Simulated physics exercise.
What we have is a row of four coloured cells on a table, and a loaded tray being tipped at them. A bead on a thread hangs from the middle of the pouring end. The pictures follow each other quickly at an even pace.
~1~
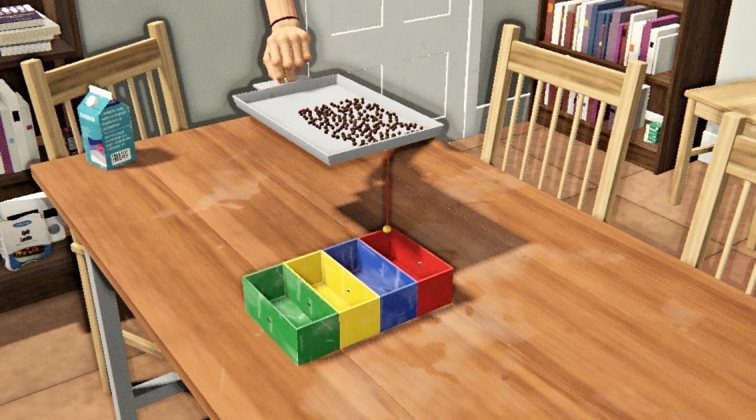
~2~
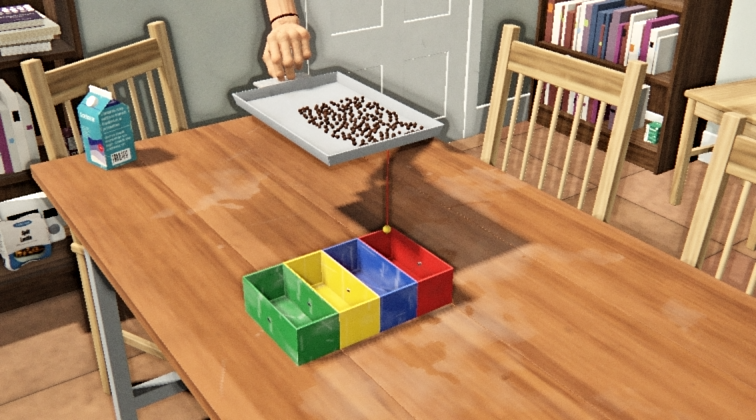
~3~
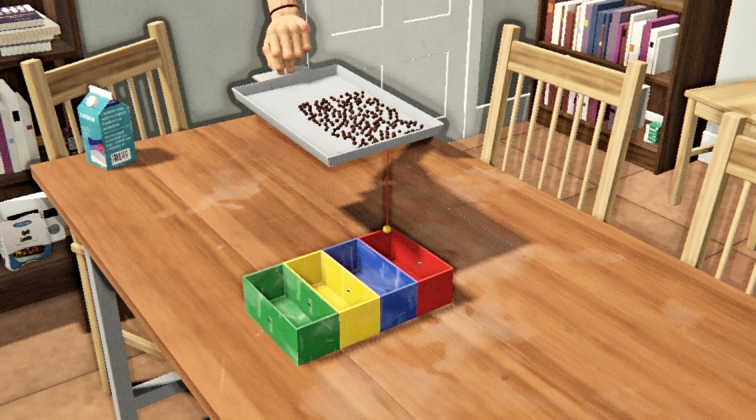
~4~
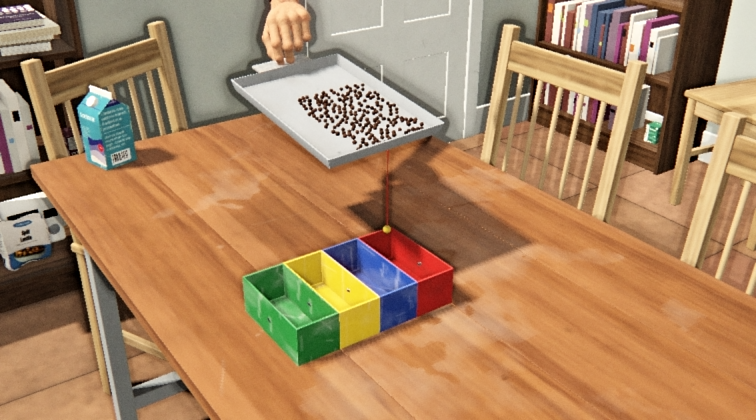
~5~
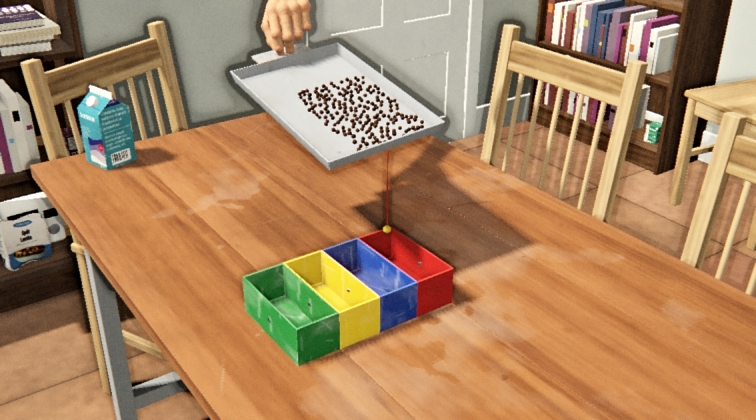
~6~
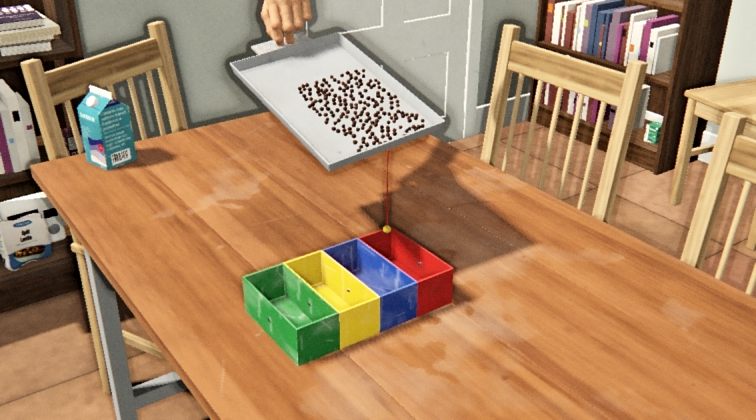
A grey tray scattered with small dark brown balls, held by a hand at its far edge, starts level and gradually tilts toward its left corner above green, yellow, blue and red compartments on a wooden table.
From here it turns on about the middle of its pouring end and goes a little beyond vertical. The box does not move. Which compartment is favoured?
Most goes to the blue cell.
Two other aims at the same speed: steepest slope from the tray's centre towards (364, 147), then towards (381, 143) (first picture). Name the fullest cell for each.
One: The cell in blue. Two: Red.
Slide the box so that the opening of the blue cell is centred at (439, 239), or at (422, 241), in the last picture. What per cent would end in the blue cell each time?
Near 0 % and 0 %.
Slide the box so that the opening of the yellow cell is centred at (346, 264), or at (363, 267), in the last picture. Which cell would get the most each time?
The first try: The cell in yellow. The second: Yellow.
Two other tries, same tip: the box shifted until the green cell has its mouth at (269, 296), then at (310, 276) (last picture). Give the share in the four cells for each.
Roughly 100 per cent, and 100 per cent.
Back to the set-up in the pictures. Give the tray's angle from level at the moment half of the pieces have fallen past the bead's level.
Near 100 degrees.
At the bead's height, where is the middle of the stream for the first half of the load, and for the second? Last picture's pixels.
First near (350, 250), later near (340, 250).
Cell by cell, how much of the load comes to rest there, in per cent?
In per cent, green cell 0, yellow cell 30, blue cell 60 and red cell 10.
Soon, tray tipped steeply; nearly all on the tray; a stray few in the yellow cell; a stray few in the blue cell; a stray few falling or outside the box.
A while on, tray tipped past a quarter turn; a small part on the tray; about a third in the blue cell; about a quarter in the yellow cell; a small part in the red cell; about a quarter falling or outside the box.
Towards the end, tray tipped past a quarter turn; about two thirds in the blue cell; about a third in the yellow cell; a small part in the red cell; a stray few falling or outside the box.
Finally, tray tipped past a quarter turn; about two thirds in the blue cell; about a third in the yellow cell; a small part in the red cell; none in the green cell; a stray few outside the box.
